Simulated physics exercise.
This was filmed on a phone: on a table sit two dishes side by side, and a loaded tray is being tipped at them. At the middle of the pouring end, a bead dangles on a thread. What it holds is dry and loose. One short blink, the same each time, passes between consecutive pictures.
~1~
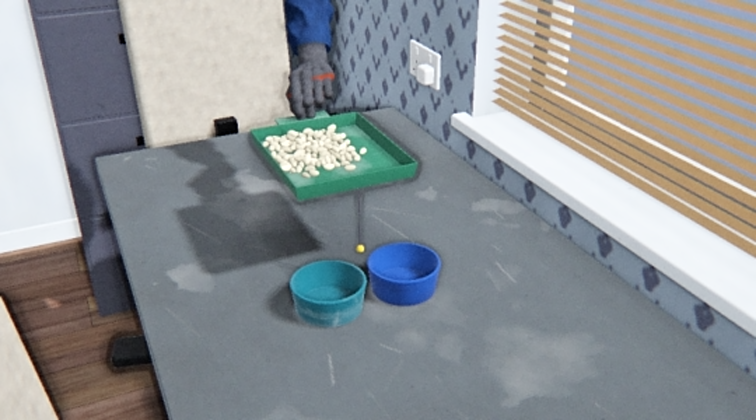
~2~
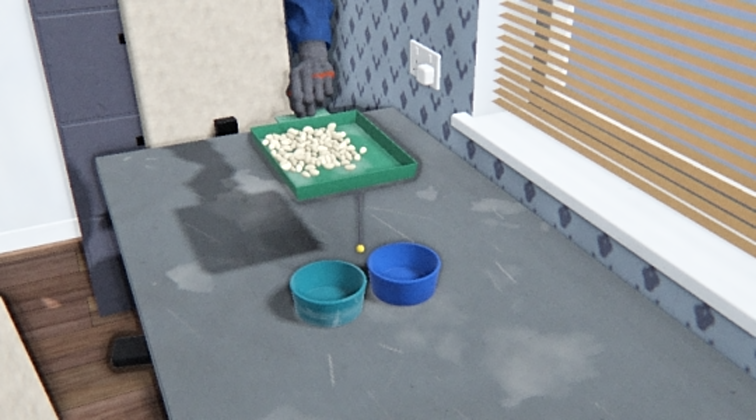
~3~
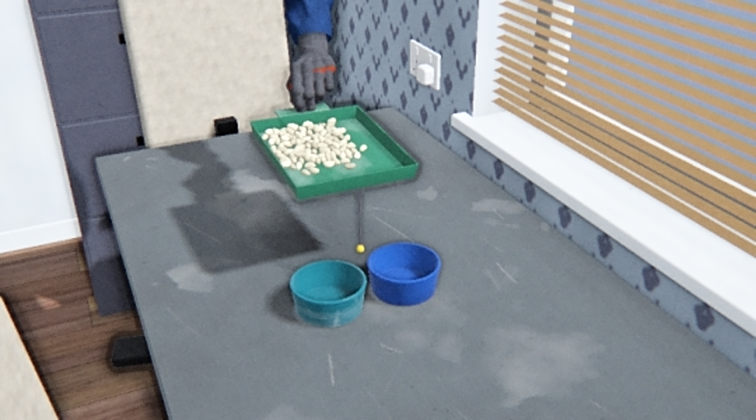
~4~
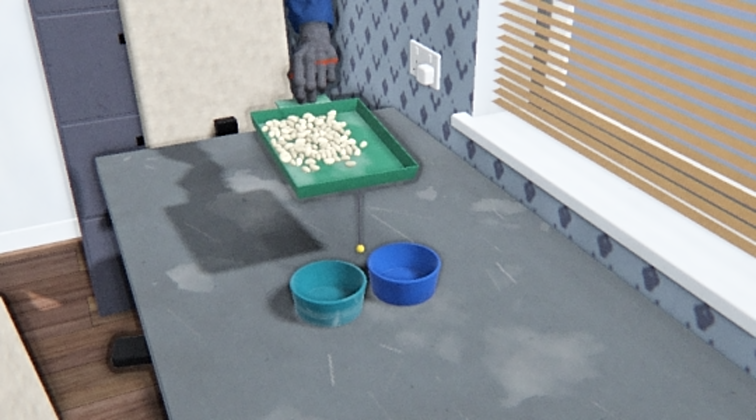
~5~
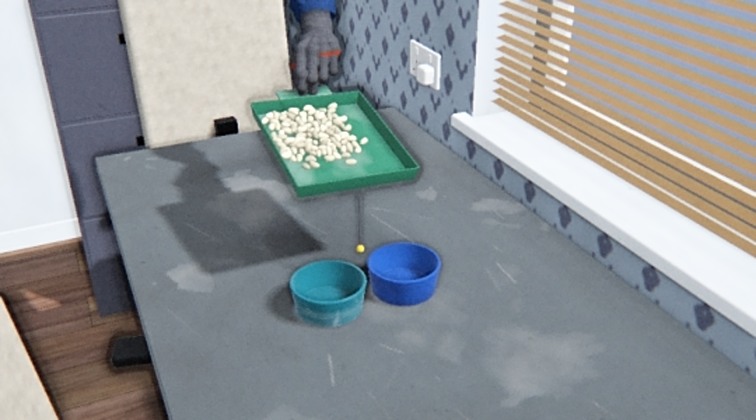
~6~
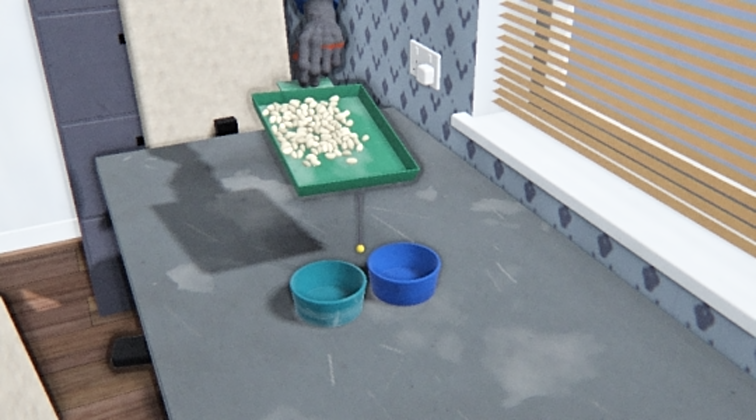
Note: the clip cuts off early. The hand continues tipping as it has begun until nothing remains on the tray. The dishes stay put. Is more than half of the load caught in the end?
Honestly, the catch comes out above half of the load.
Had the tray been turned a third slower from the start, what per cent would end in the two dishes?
Near 70 %.
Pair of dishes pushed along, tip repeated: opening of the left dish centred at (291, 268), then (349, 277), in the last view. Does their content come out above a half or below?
First shift, a minority share; second shift, a majority share.
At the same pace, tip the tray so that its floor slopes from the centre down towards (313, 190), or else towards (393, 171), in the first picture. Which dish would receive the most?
Result of try 1 is the left side, of try 2 the right side.
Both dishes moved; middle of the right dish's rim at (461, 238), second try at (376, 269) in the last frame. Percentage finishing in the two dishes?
About 60 and 50 per cent respectively.
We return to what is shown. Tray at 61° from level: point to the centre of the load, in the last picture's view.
(370, 164).
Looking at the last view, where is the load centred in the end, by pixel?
Centre at rest: Close to (405, 286).
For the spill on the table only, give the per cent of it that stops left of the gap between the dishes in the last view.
Near 20 %.
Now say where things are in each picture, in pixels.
Corners of the pouring end at (298, 186) and (414, 163), level; middle of the load at (312, 149), white beans; left dish at (342, 311); right dish at (420, 290); bead on its thread at (360, 249), in the first picture.
Corners of the pouring end at (298, 186) and (414, 163), level; middle of the load at (312, 147), in the second picture.
Corners of the pouring end at (299, 185) and (415, 164), tipped barely, lowest at the right corner; middle of the load at (312, 143), in the third picture.
Corners of the pouring end at (299, 185) and (415, 165), tipped a little, lowest at the right corner; middle of the load at (312, 138), in the fourth picture.
Corners of the pouring end at (300, 185) and (416, 167), tipped a little, lowest at the right corner; middle of the load at (312, 132), in the fifth picture.
Corners of the pouring end at (301, 184) and (416, 168), tipped clearly, lowest at the right corner; middle of the load at (313, 126); left dish at (342, 311); right dish at (420, 290), in the sixth picture.
Soon, tray tipped steeply; nearly all on the tray; a stray few outside both; a stray few in the air.
A while on, tray tipped past a quarter turn; about two thirds on the tray; a stray few in the left dish; a small part in the right dish; a small part outside both; a small part in the air.
Towards the end, tray tipped past a quarter turn; a small part in the left dish; about two thirds in the right dish; about a quarter outside both.
Finally, tray tipped past a quarter turn; a small part in the left dish; about two thirds in the right dish; about a quarter outside both.
